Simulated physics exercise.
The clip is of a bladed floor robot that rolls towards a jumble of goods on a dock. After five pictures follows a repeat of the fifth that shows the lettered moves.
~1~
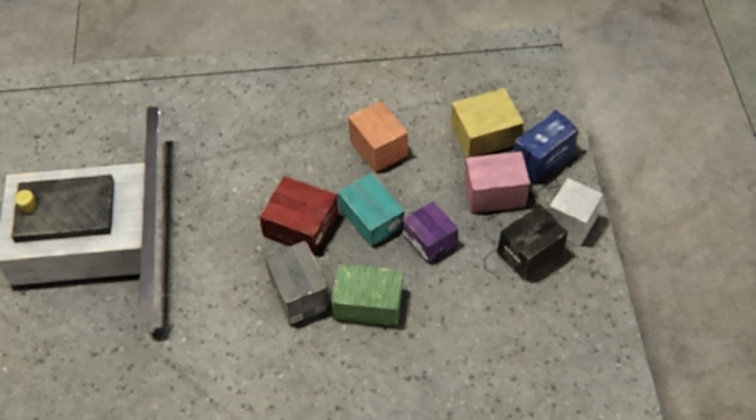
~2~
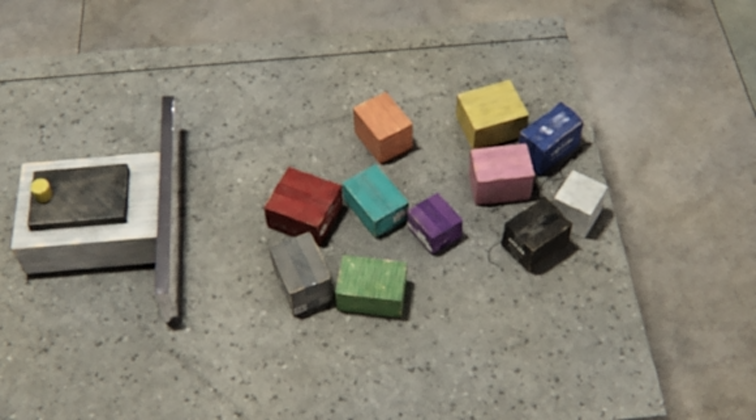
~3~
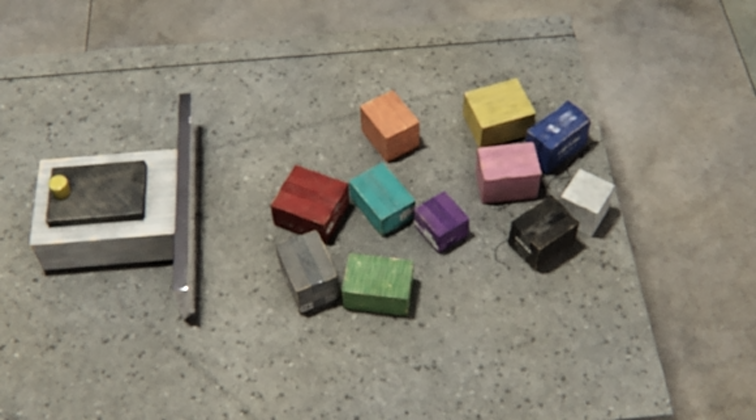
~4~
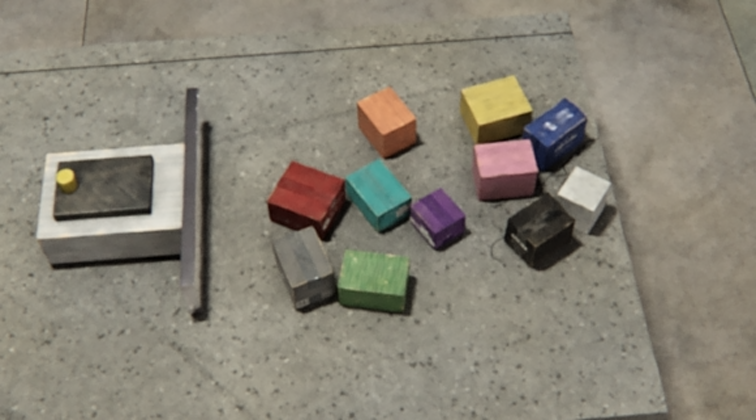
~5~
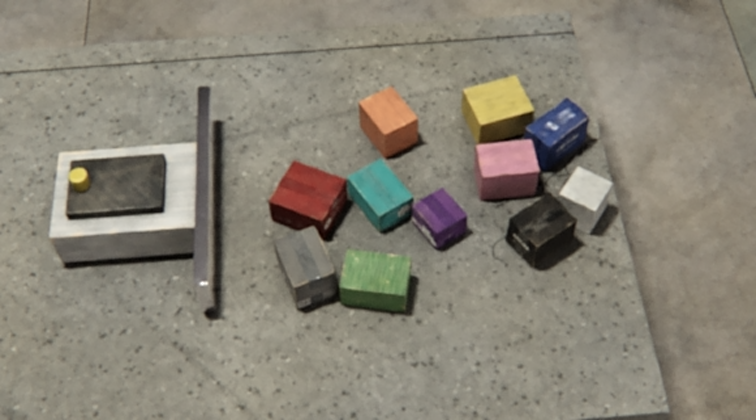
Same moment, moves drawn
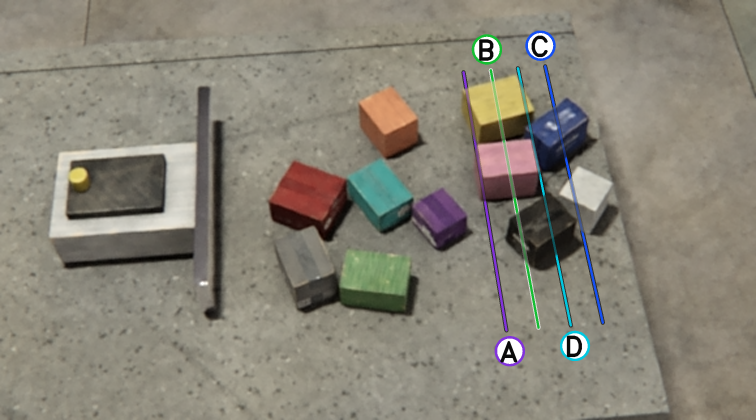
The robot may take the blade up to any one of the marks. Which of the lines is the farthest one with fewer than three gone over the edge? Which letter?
A.
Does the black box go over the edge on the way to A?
No.
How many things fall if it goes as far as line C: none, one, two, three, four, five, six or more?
Six or more.
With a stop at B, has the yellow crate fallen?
No.
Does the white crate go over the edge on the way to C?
By then, yes.
On the marked copy, A at (483, 190); B at (513, 188); C at (572, 184); D at (542, 186).
Taking A. A third of the way, robot (227, 177); green crate (396, 278); grey box (341, 266).
Two thirds of the way, robot (328, 169); blue box (570, 128); pink crate (538, 169).
When it is over, robot (403, 163); white crate over the edge; pink crate (611, 162); one fallen.
As for the rest, B drops four; C drops eight; D drops six.
